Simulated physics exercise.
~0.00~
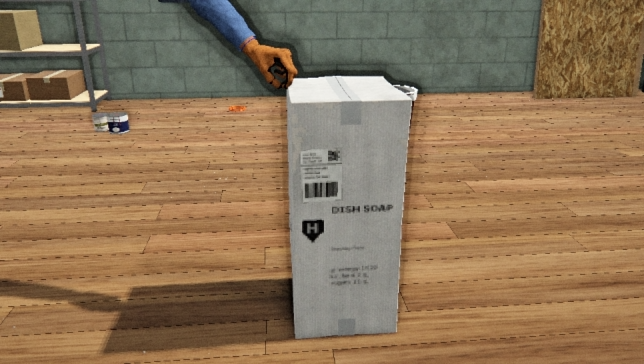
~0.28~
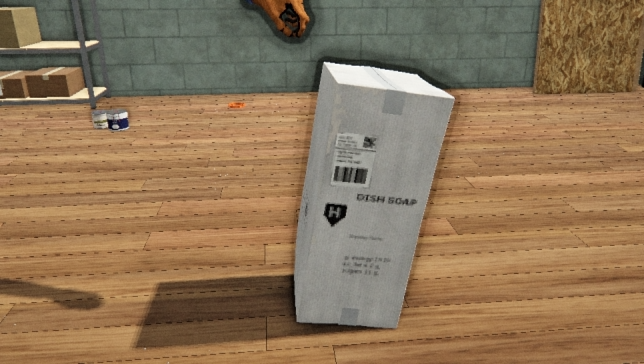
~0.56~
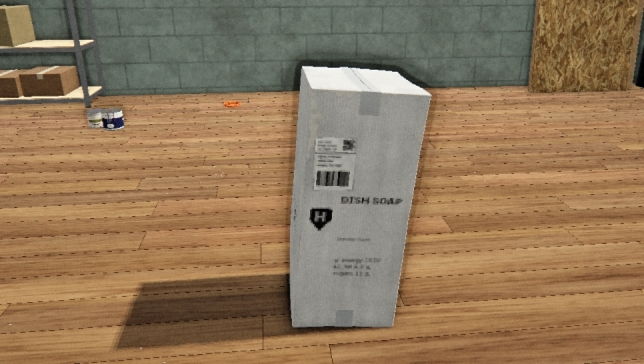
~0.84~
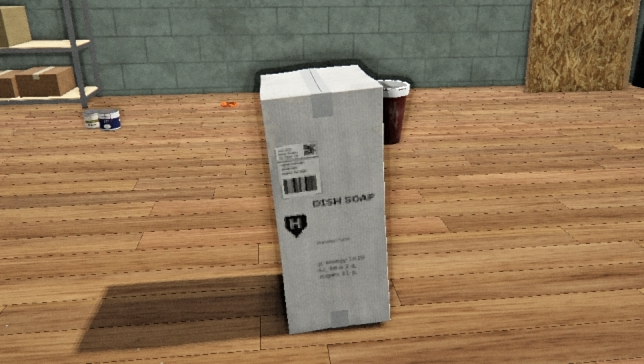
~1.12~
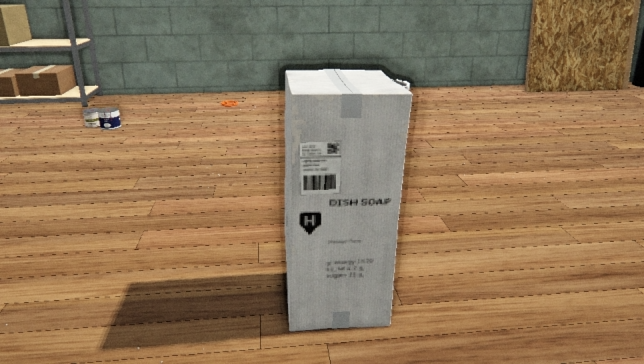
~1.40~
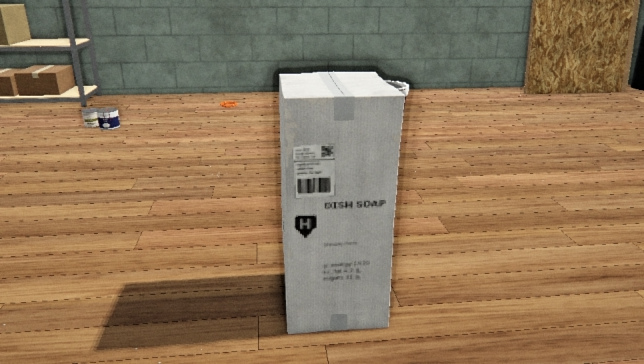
On a wooden floor, a released white parcel leans right, rocks left, and settles upright.
